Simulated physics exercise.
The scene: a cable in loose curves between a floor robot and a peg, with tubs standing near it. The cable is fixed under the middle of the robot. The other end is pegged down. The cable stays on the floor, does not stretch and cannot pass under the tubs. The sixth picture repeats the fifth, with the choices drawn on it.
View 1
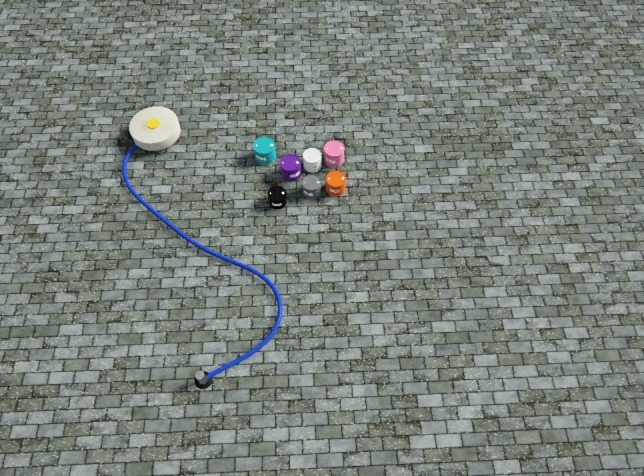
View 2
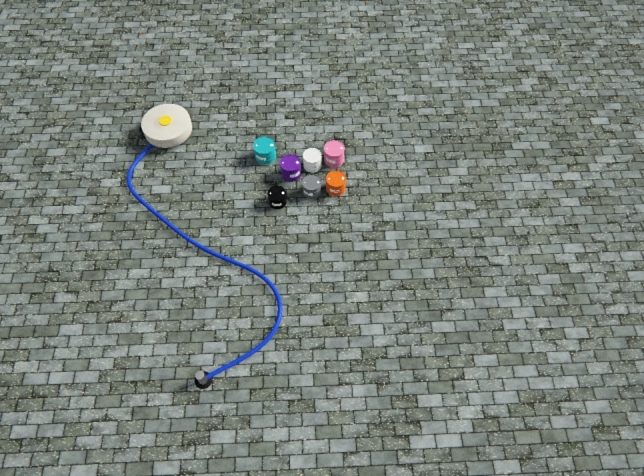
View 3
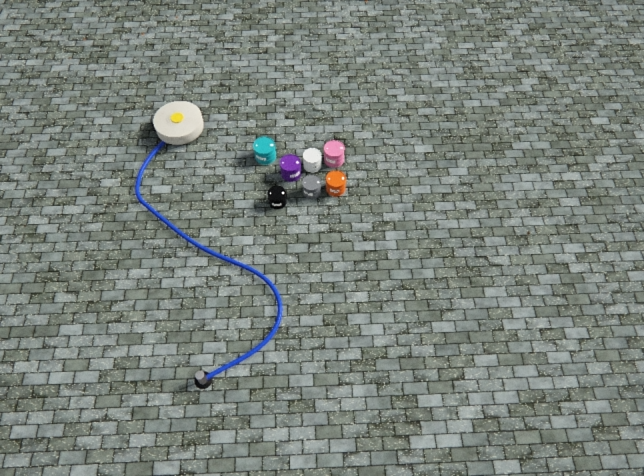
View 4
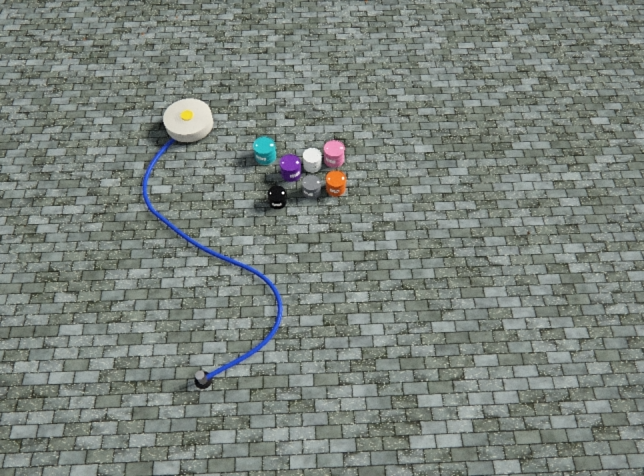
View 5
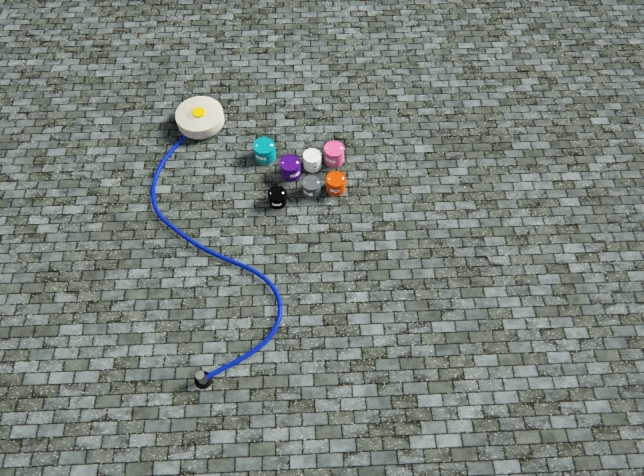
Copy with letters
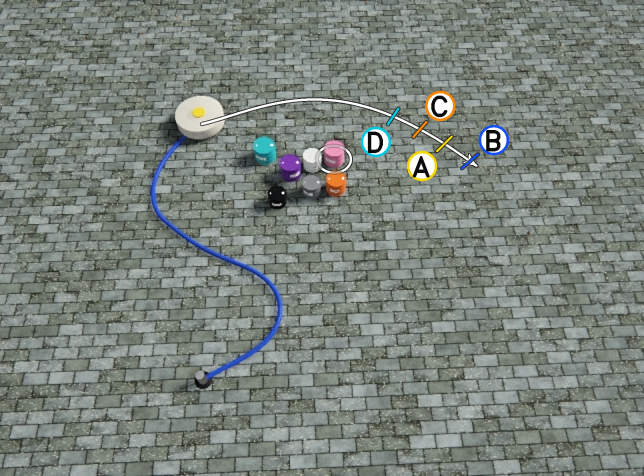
A round cream-coloured robot with a yellow top, tied by a blue cable to a small peg on grey paving, starts at the upper left. It slides a short way right and slightly upward toward the cluster of seven coloured tubs, drawing the cable's upper curve along while the tubs stay still.
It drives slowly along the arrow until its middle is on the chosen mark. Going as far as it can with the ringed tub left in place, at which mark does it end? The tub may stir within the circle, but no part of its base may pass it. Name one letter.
The farthest safe stop is C.
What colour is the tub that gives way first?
Turquoise.
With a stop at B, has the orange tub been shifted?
Yes.
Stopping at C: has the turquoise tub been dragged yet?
Yes.
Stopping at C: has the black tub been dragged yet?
No.
On the marked copy, A at (445, 144); B at (470, 161); C at (420, 129); D at (393, 116); the ring at (334, 159); the route from (202, 124) via (349, 103) to (477, 166).
With C. Early on, robot (278, 97); pink tub (334, 154).
Further on, robot (359, 99); pink tub (334, 154).
At the end, robot (421, 124); purple tub (304, 180); grey tub (317, 193); turquoise tub (296, 165); pink tub (334, 154); the pink tub is still in its ring.
As for the rest, A drags the ringed tub to (347, 161); B drags the ringed tub to (364, 174); D is safe but short.
